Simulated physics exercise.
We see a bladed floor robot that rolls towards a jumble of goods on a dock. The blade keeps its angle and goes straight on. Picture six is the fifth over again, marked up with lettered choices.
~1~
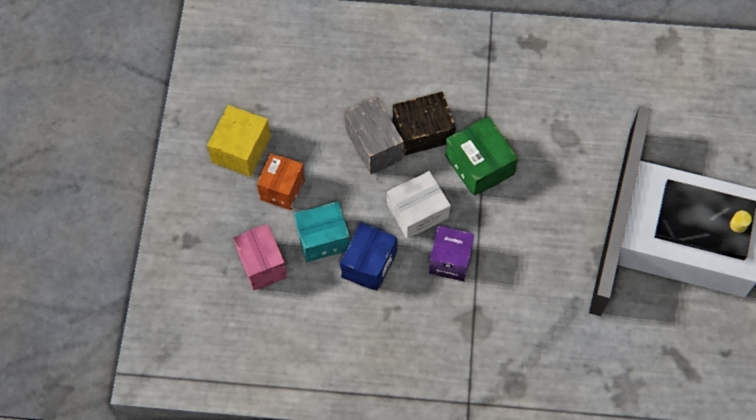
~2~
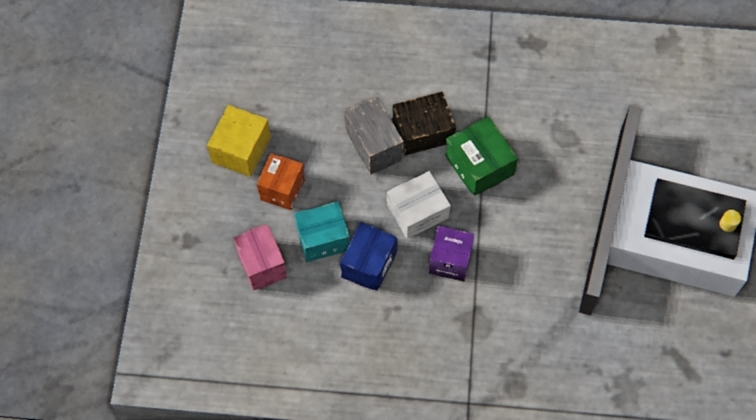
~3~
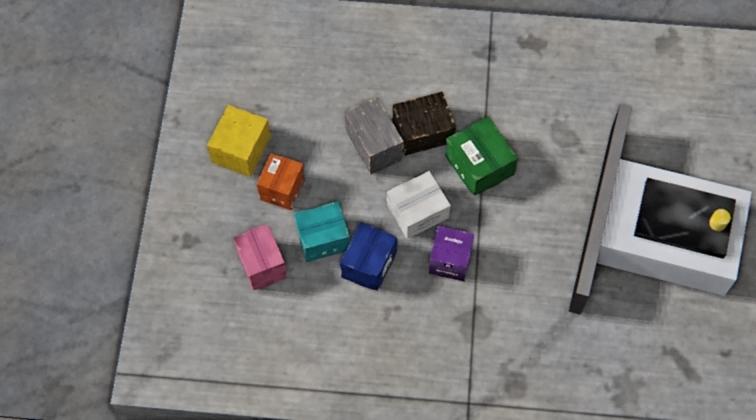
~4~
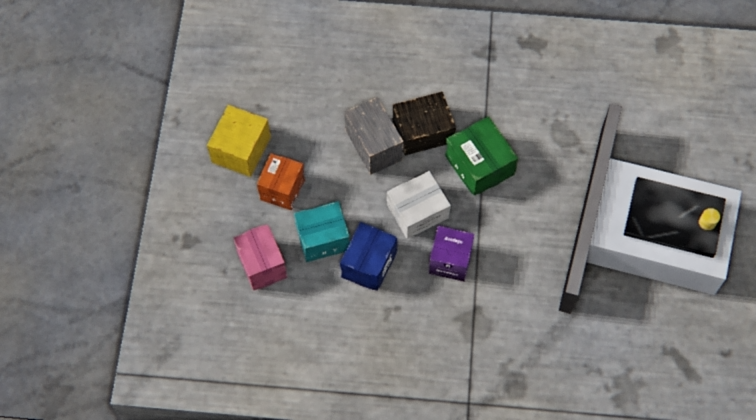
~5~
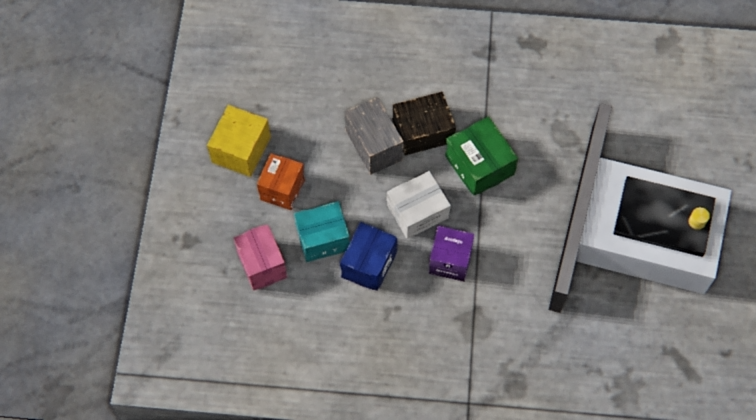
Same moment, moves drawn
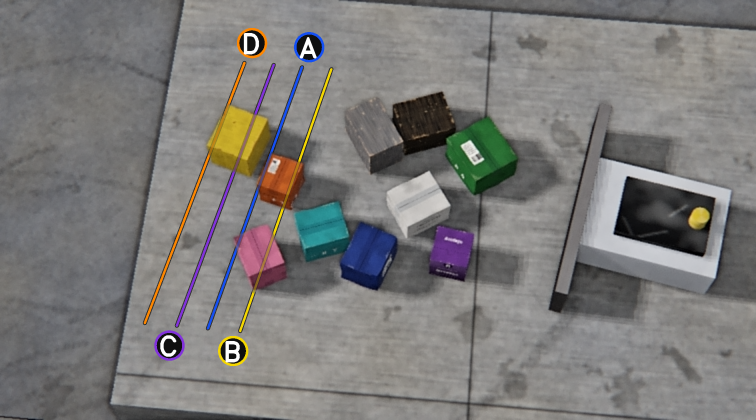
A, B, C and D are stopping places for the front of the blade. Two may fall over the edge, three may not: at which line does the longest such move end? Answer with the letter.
C is the last line within the limit.
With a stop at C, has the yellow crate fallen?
Yes.
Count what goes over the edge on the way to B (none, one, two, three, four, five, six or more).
The count is none.
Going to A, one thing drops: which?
The pink parcel goes over.
On the copy, A at (257, 192); B at (288, 194); C at (227, 189); D at (197, 187).
On C. First, robot (527, 203); black crate (407, 101); purple box (413, 250).
Then, robot (398, 193); pink parcel (196, 247); yellow crate (226, 142).
Finally, robot (297, 185); pink parcel over the edge; yellow crate over the edge; two fallen.
By contrast, A is within the limit but short; B is within the limit but short; D drops six.
